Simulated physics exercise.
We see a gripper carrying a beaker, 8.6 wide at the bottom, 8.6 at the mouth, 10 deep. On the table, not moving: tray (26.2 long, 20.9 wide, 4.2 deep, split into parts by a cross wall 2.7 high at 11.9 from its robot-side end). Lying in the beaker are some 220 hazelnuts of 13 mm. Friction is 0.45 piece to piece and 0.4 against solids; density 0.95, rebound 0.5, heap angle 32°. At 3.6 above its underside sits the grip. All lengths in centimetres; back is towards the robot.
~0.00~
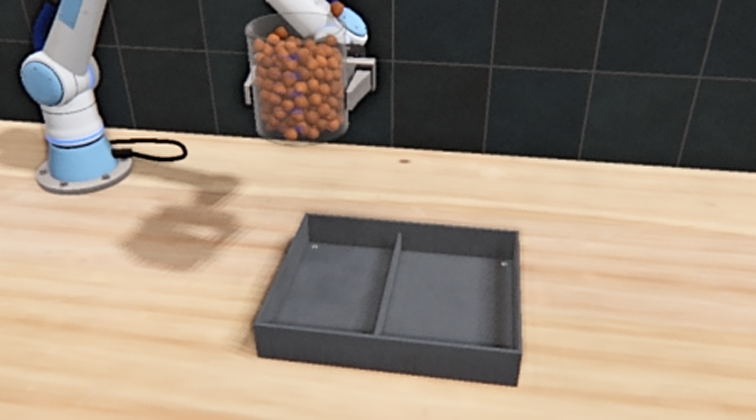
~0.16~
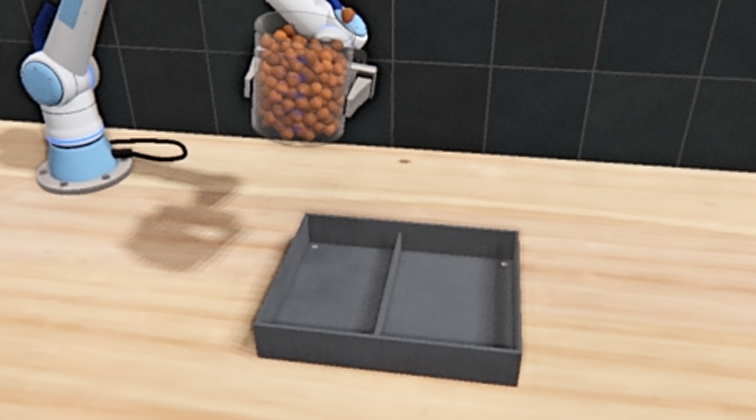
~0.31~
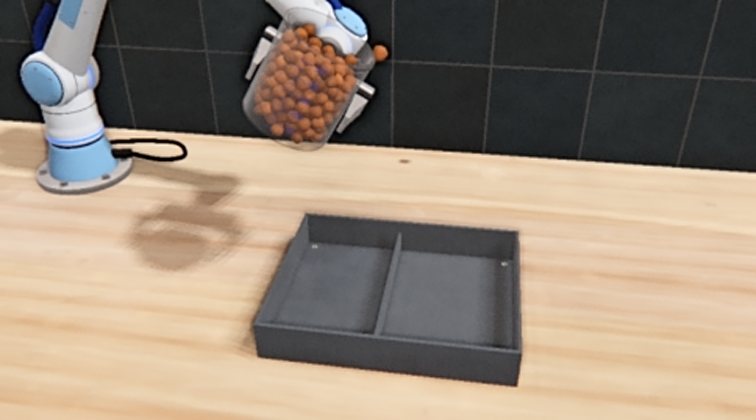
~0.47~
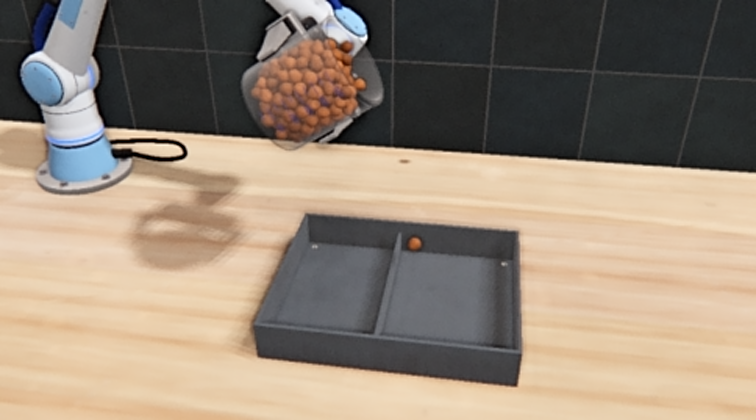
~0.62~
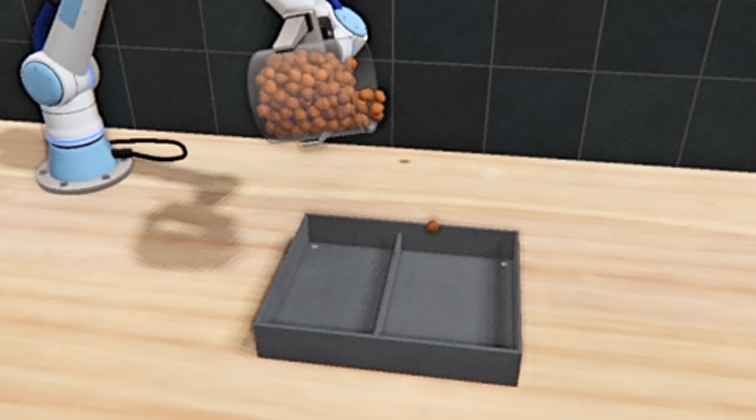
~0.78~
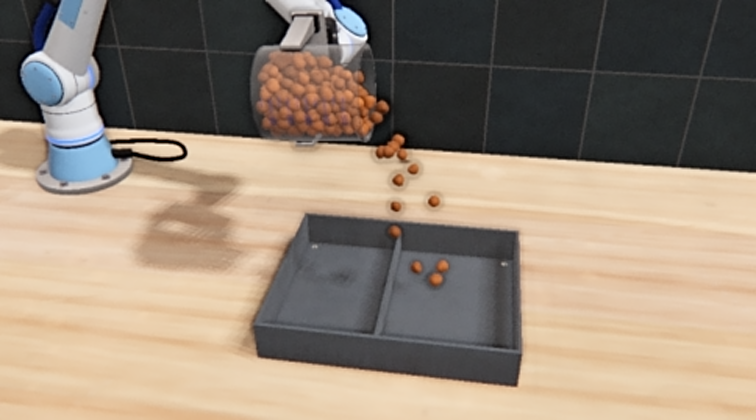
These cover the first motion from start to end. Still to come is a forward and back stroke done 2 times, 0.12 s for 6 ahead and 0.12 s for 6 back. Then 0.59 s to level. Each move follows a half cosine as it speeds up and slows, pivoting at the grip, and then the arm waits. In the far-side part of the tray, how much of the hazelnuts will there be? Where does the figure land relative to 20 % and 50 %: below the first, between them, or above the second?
It lands above 50 %.
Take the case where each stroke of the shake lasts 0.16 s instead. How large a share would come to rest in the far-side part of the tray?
Roughly 65 percent would.
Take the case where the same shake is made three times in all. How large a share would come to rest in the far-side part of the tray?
That share would be near 65 percent.
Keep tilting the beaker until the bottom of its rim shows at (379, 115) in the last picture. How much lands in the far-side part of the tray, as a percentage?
Around 40 per cent of it.
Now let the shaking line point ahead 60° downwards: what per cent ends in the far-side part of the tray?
40 %.
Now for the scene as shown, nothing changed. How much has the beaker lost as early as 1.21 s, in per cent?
By then near 80 % is out.
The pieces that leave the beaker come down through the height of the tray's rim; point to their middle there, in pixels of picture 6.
(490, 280).
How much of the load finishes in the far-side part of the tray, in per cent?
Estimate: Roughly 60 %.
After 1.21 s, tilted 86° forward, highest piece 25 above the table; 98 in the far-side part, 54 on the table or floor, 48 in the beaker, 3 in the robot-side part, 13 in flight or on a rim.
After 1.64 s, tilted 25° forward, highest piece 26 above the table; 130 in the far-side part, 65 on the table or floor, 15 in the beaker, 6 in the robot-side part.
After 2.05 s, level, highest piece 26 above the table; 130 in the far-side part, 65 on the table or floor, 15 in the beaker, 6 in the robot-side part.
After 3.10 s, level, highest piece 26 above the table; 130 in the far-side part, 65 on the table or floor, 15 in the beaker, 6 in the robot-side part.
At rest, 130 in the far-side part, 65 on the table or floor, 15 in the beaker, 6 in the robot-side part. That is 60 % in the far-side part of the tray.
